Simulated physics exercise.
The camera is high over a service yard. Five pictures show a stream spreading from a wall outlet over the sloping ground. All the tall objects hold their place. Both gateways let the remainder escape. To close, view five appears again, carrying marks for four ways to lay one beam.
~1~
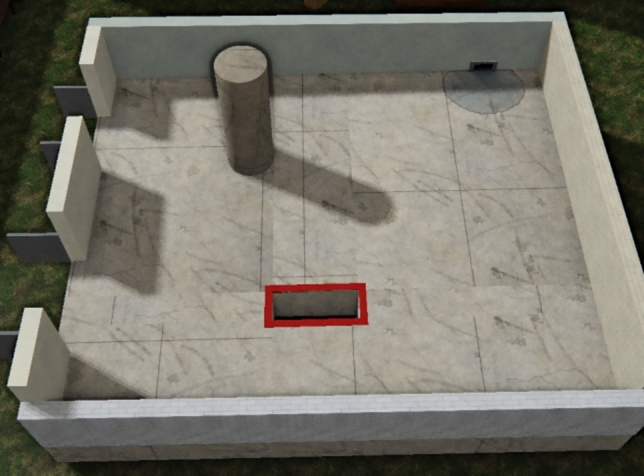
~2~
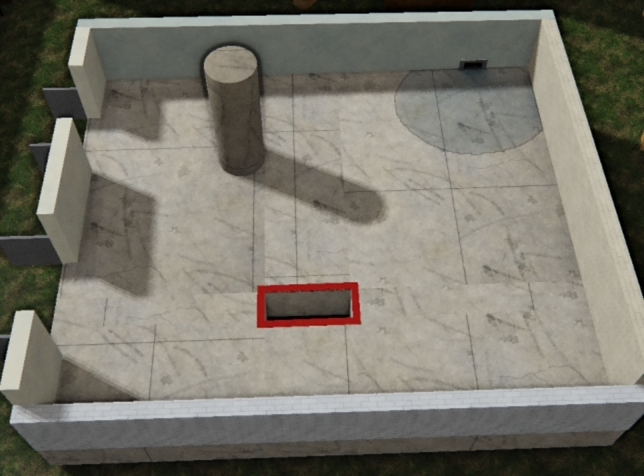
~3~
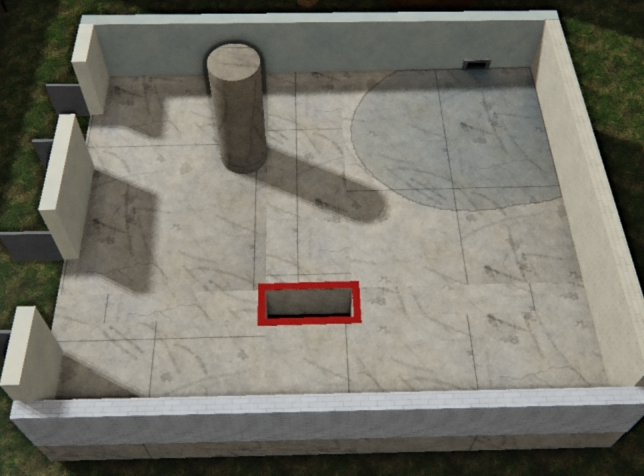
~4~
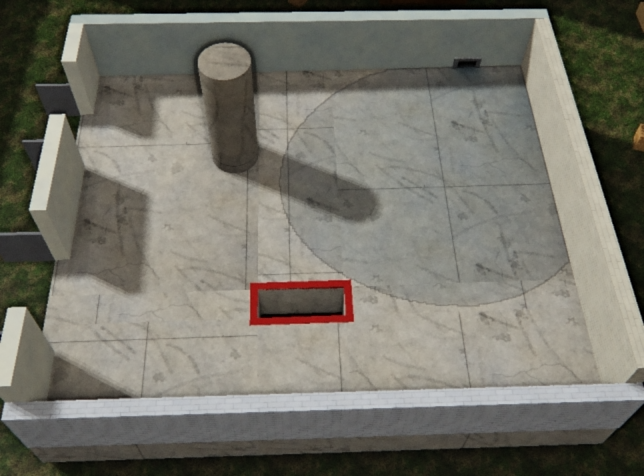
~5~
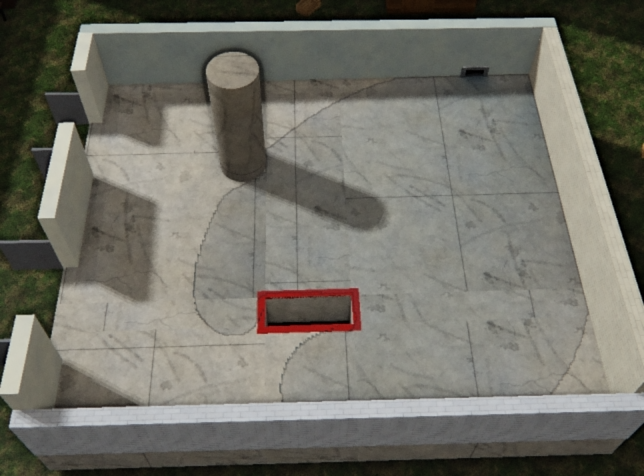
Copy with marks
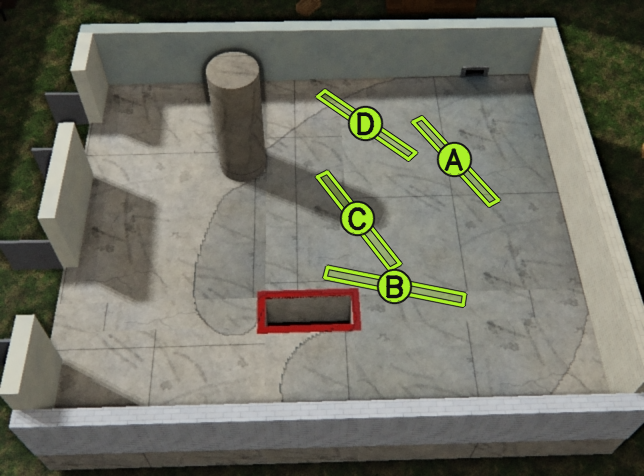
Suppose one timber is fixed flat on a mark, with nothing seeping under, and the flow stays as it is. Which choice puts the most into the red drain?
Best: D.
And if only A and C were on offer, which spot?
A it is.
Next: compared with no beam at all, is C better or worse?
It is worse.
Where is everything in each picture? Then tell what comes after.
In the first frame, outfall at (483, 66); red drain at (316, 305); open gate at (79, 305); open gate at (106, 142); front seen at (468, 106), 2 % of the ground wet; red drain still dry.
In the second frame, front seen at (446, 145), 9 % of the ground wet; red drain still dry.
In the third frame, front seen at (406, 193), 18 % of the ground wet; red drain still dry.
In the fourth frame, front seen at (354, 276), 36 % of the ground wet; red drain still dry.
In the fifth frame, front seen at (302, 376), 56 % of the ground wet; red drain taking water.
On the marked copy, A from (417, 119) to (493, 202); B from (326, 272) to (463, 299); C from (322, 174) to (394, 266); D from (321, 93) to (412, 155).
Choosing A, about 9 % of the stream goes into the red drain, about 87 % out by the gates.
Choosing B, about 11 % of the stream goes into the red drain, about 86 % out by the gates.
Choosing C, about 6 % of the stream goes into the red drain, about 90 % out by the gates.
Choosing D, about 22 % of the stream goes into the red drain, about 72 % out by the gates.
